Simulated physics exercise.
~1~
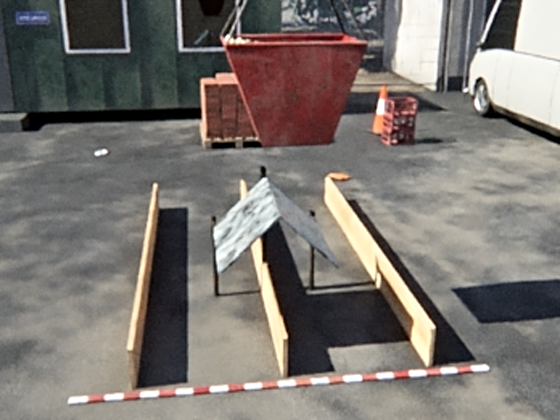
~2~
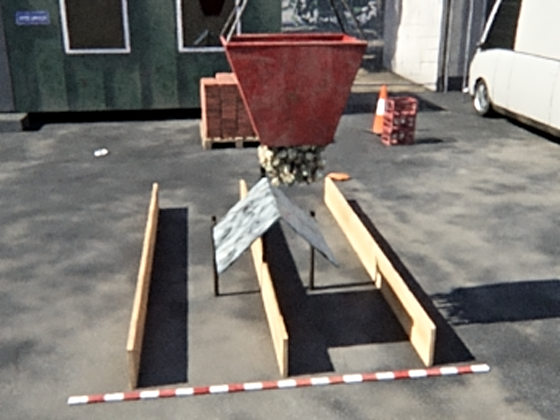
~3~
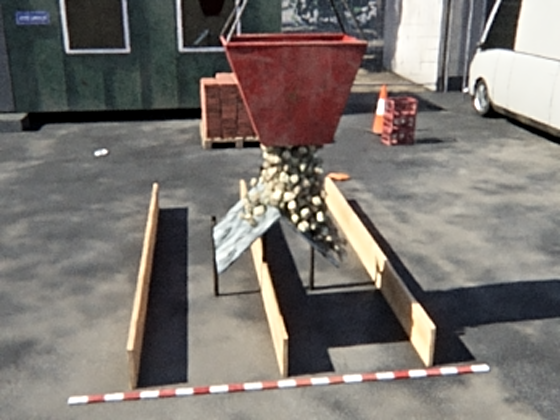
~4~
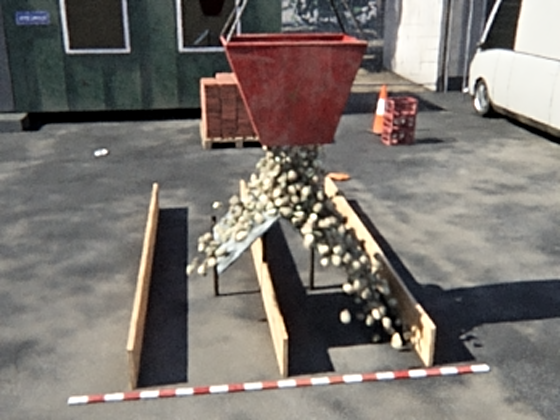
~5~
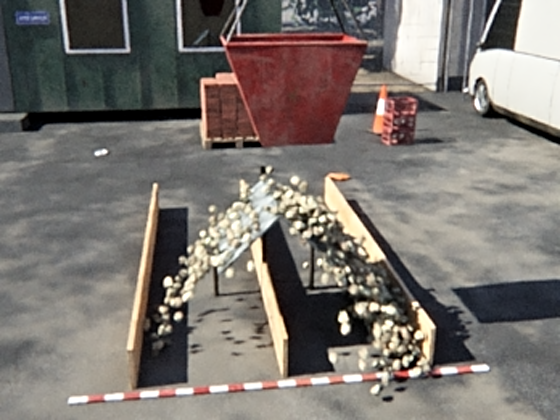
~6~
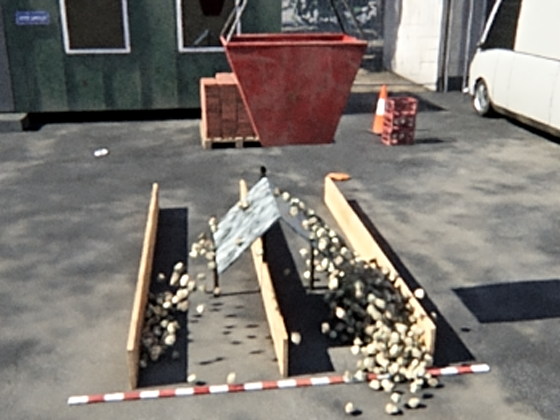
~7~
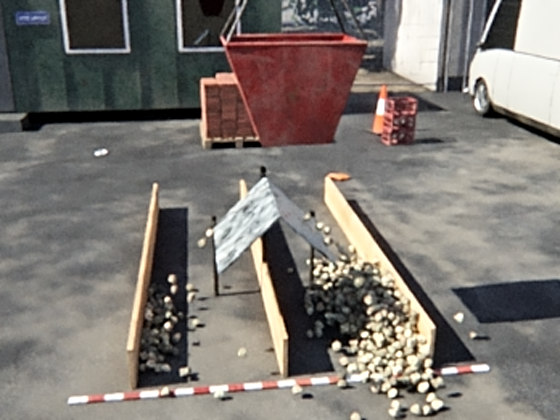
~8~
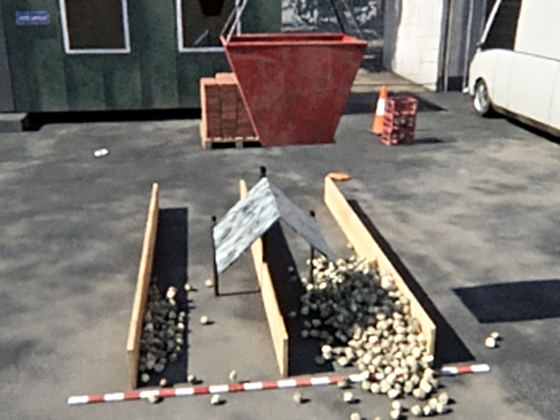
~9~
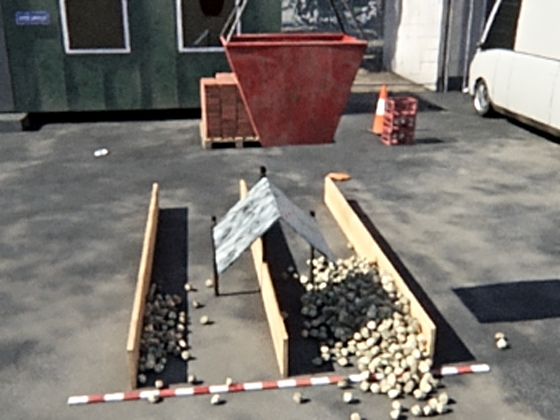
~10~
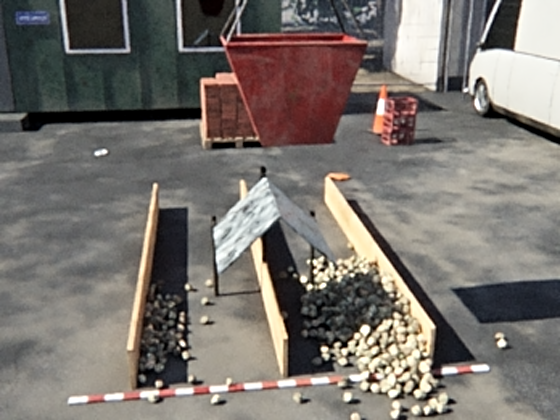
Pale stones drop from the bottom of a red skip onto a fixed, peaked steel cover, splitting down both slopes between wooden planks. They settle with a small scatter in the left bay and a much larger pile in the right, some spilling past the striped pole.
